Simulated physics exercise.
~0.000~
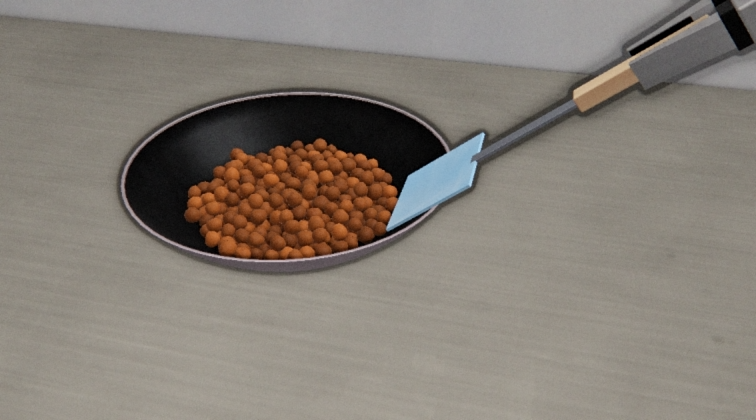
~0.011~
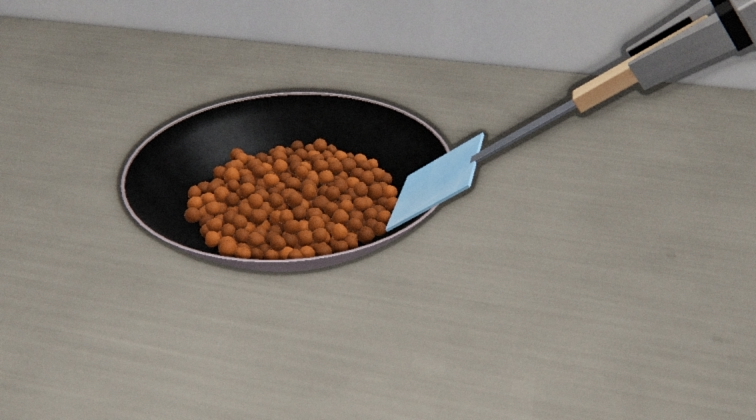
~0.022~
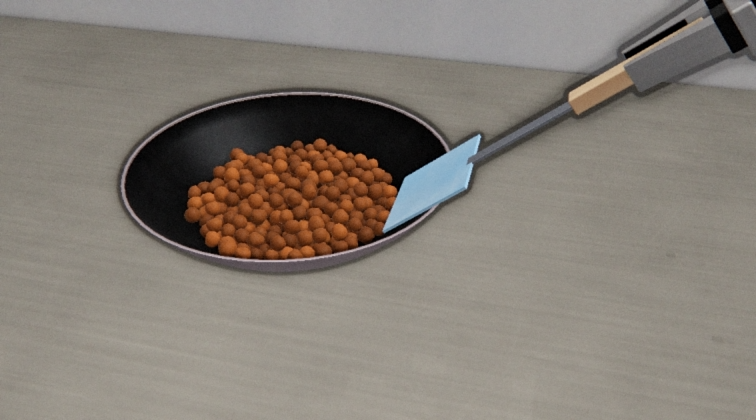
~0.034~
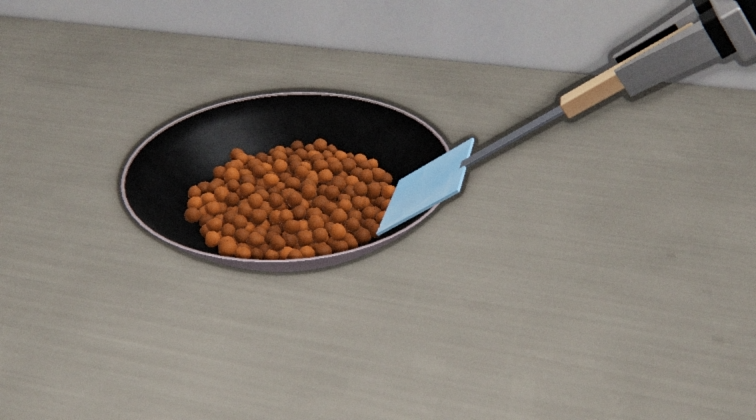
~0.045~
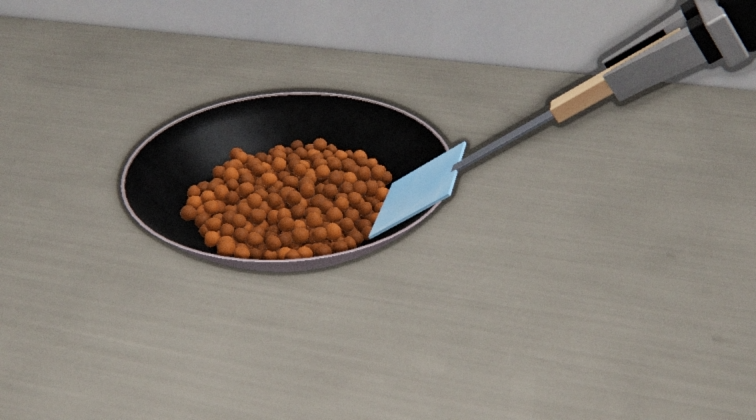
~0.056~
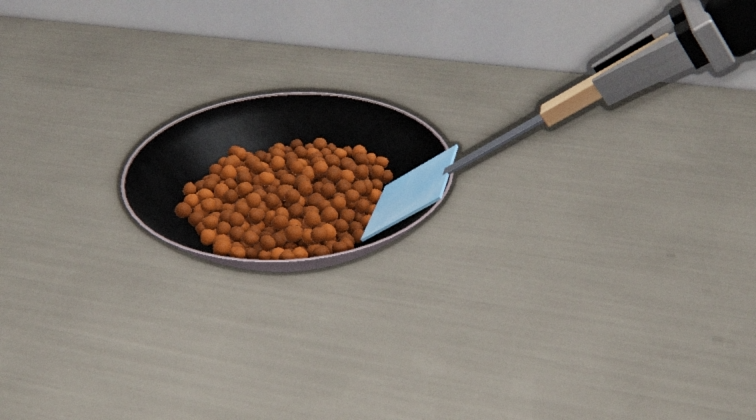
A black wok heaped with orange-brown hazelnuts sits on a grey, faintly streaked surface before a pale wall, seen from above at an angle by a still camera. A gripper in grey and black reaches in from the upper right, holding a turner with a light blue blade at the wok's right edge. The blade, at first nearly still, slides slowly left and slightly down, nudging the nuts a little leftward.
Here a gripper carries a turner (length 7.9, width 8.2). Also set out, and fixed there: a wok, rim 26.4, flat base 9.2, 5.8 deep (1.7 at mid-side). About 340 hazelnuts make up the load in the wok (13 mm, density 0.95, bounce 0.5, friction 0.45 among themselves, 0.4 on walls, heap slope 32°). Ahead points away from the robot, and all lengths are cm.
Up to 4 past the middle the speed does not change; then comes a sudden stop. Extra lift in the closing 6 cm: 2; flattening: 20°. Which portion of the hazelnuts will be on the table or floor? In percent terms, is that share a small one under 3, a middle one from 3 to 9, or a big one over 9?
A small one.
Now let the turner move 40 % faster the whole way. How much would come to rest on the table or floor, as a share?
It would be roughly 5 percent.
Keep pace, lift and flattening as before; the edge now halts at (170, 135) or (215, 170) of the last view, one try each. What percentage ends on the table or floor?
Respectively about 40 and 5 percent end on the table or floor.
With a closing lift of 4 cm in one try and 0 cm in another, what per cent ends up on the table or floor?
Estimates, in order: 0 % then 0 %.
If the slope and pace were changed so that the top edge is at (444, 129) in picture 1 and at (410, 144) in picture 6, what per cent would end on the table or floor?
0 %.
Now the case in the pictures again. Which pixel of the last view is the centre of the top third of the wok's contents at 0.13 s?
I'd point to about (255, 180).
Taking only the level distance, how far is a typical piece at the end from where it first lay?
Somewhere near 5 centimetres, I reckon.
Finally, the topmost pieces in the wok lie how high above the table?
Some 6.5 cm above the table.
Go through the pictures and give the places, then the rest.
The first picture shows the turner top edge at (477, 158), sloping 40°; upper third of the load around (289, 189), from x 195 to 395, top at y 145; 338 in the wok.
The second picture shows the turner top edge at (477, 158), sloping 40°; upper third of the load around (289, 189), from x 195 to 395, top at y 145.
The third picture shows the turner top edge at (473, 160), sloping 40°; upper third of the load around (289, 189), from x 195 to 395, top at y 145.
The fourth picture shows the turner top edge at (466, 163), sloping 40°; upper third of the load around (289, 188), from x 195 to 390, top at y 145.
The fifth picture shows the turner top edge at (458, 167), sloping 40°; upper third of the load around (287, 188), from x 190 to 385, top at y 145.
The sixth picture shows the turner top edge at (450, 170), sloping 40°; upper third of the load around (282, 185), from x 185 to 385, top at y 145; 338 in the wok.
After 0.13 s, sloping 40°, highest piece 5 above the table; 338 in the wok.
After 0.20 s, sloping 30°, highest piece 6 above the table; 338 in the wok.
After 0.43 s, sloping 20°, highest piece 7 above the table; 336 in the wok, 2 on the table or floor.
After 1.48 s, sloping 20°, highest piece 6 above the table; 336 in the wok, 2 on the table or floor.
In the end, 336 in the wok, 2 on the table or floor. That is 1 % on the table or floor.
